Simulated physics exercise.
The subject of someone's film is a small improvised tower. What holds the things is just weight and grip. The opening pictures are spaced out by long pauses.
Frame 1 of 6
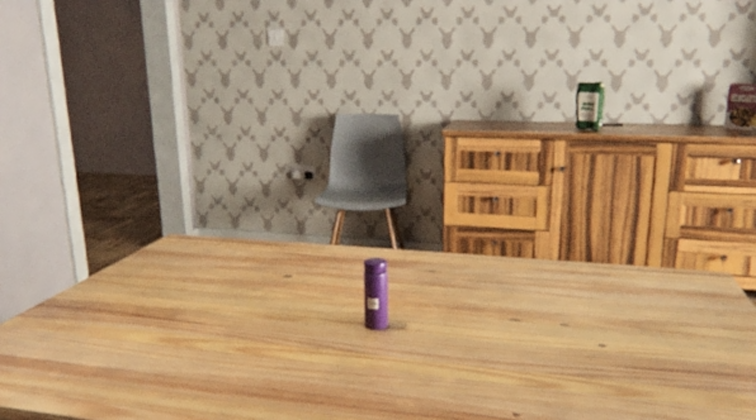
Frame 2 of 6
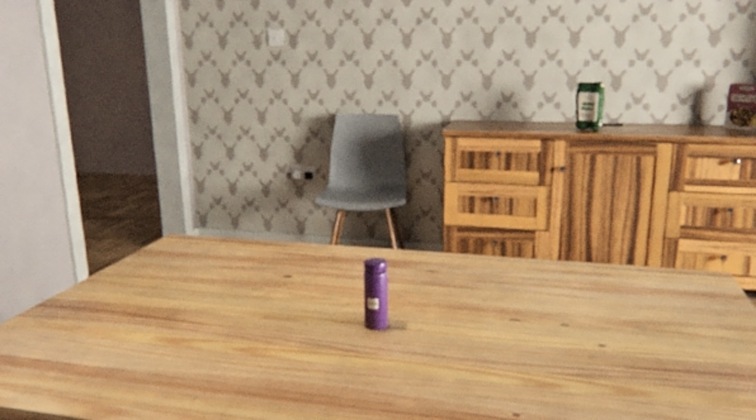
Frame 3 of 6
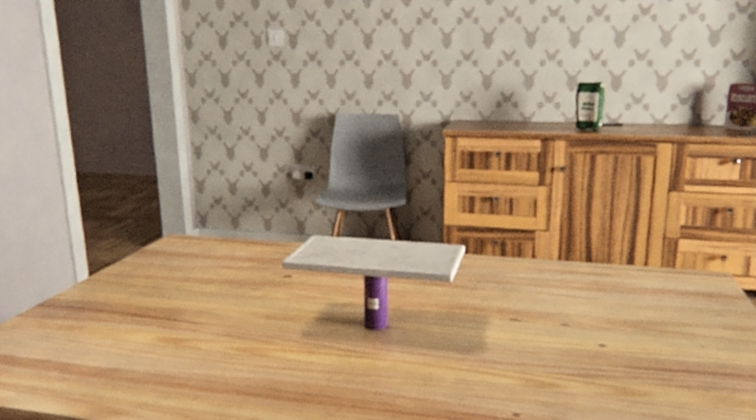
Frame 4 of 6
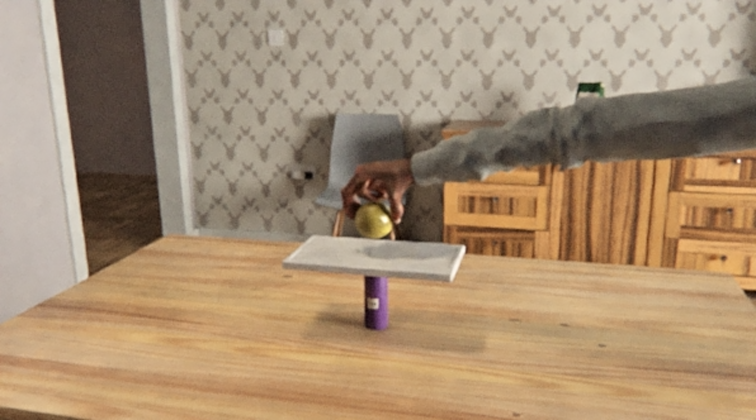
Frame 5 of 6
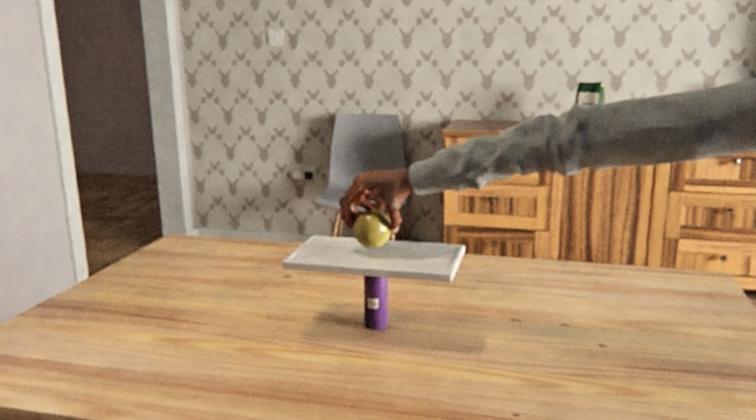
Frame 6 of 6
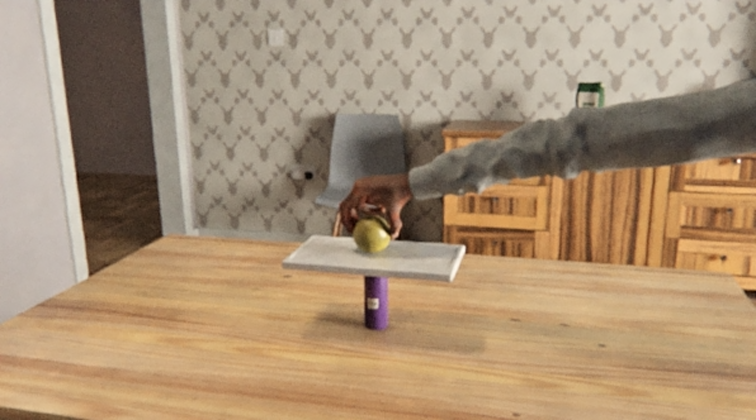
A white board appears atop a purple bottle, and a hand lowers a yellow apple onto it.
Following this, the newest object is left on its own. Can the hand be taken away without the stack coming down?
Basically, the build is sound there.
Then, 0.20 s after the last picture, nothing has stirred.
Then, 0.40 s after the last picture, yellow apple resting near (372, 235).
At rest, all 3 in place. Seen from the same camera at the end, yellow apple near (372, 235). The stack keeps its balance.
